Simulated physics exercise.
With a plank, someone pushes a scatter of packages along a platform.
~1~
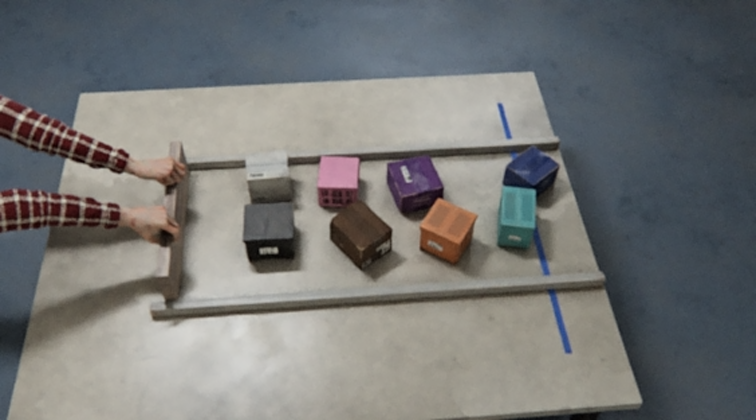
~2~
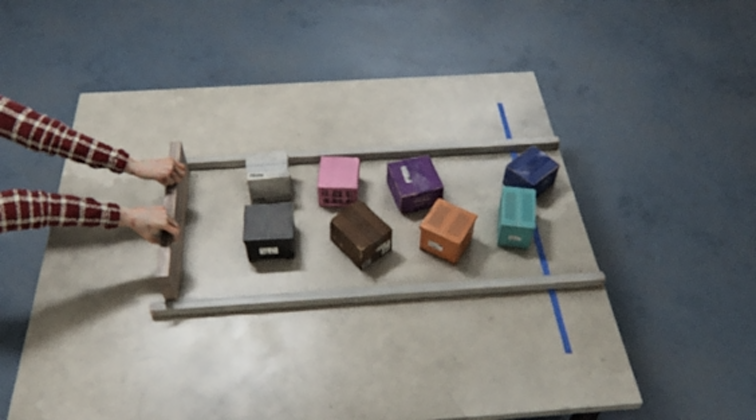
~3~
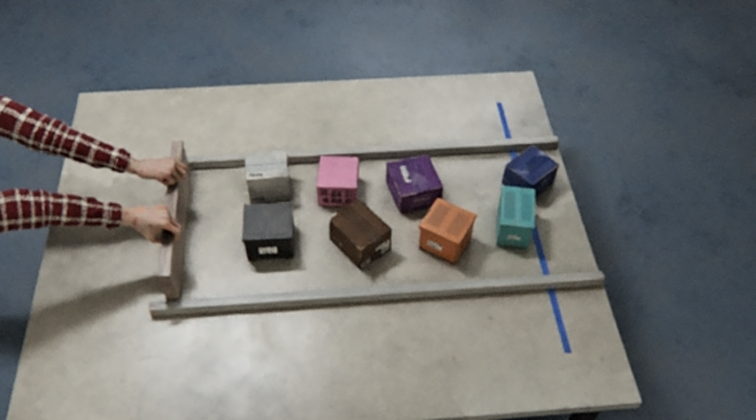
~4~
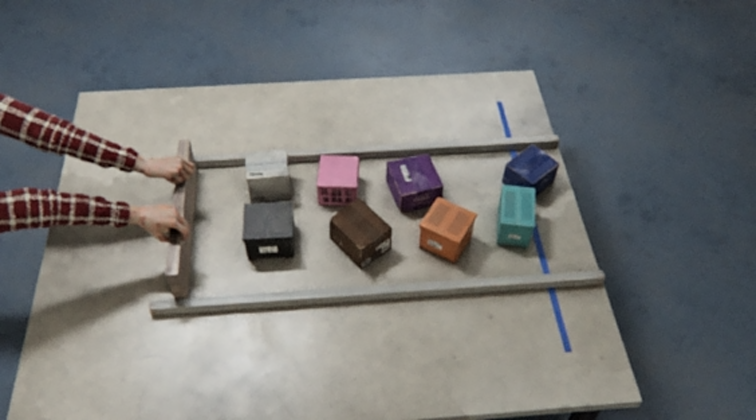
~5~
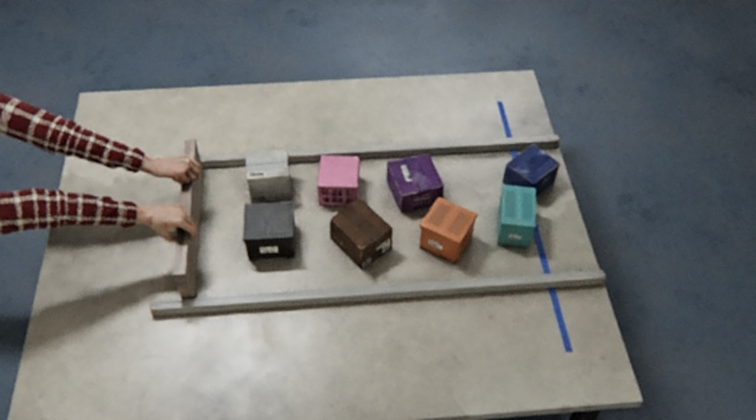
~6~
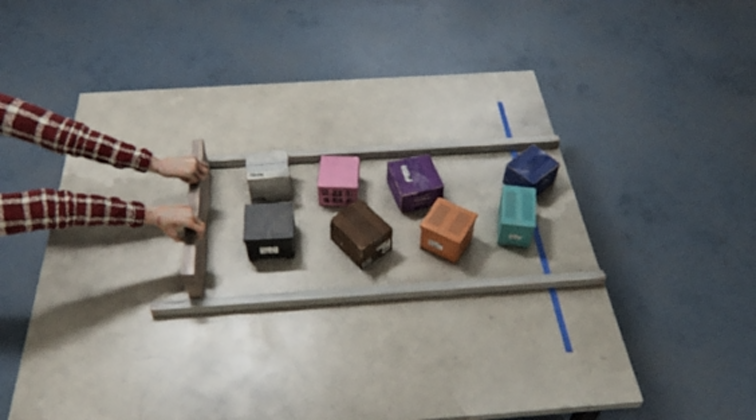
A wooden plank, gripped by two hands in plaid sleeves, slid slowly a short way right between two rails on a table, while the eight colorful boxes ahead of it stayed practically still.
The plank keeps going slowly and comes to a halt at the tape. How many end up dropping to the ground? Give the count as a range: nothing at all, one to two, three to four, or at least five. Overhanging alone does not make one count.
The count is at least five.
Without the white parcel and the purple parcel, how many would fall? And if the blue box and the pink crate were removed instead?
That makes 4 fallen, then 4 fallen in the other try.
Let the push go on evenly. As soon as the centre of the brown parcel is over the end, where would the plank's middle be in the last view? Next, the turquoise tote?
The middle would be close to (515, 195) and then close to (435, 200).
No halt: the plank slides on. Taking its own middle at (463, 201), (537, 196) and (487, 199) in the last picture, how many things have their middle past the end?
Place by place, 2, 6 and 4.
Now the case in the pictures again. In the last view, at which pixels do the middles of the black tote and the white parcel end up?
Black tote: About (559, 213); white parcel: About (542, 162).
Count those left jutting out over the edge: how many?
It's 0.
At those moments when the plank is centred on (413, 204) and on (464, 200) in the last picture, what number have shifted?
At the first spot the count is 8, and at the second it is 8.
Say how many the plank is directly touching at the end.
Contact count: 2.
Soon after, none off yet; blue box at rest near (531, 173); turquoise tote at rest near (516, 217); orange tote at rest near (448, 231).
Then, none off yet; blue box moving near (534, 173); turquoise tote moved a little near (536, 214); orange tote moved about its own width near (501, 226).
Further on, two off so far; blue box falling near (610, 266); turquoise tote falling near (610, 266); orange tote moved well along near (584, 220).
At rest, the number that fall off is five or more; fallen, pink crate, brown parcel, purple parcel, orange tote, turquoise tote and blue box.
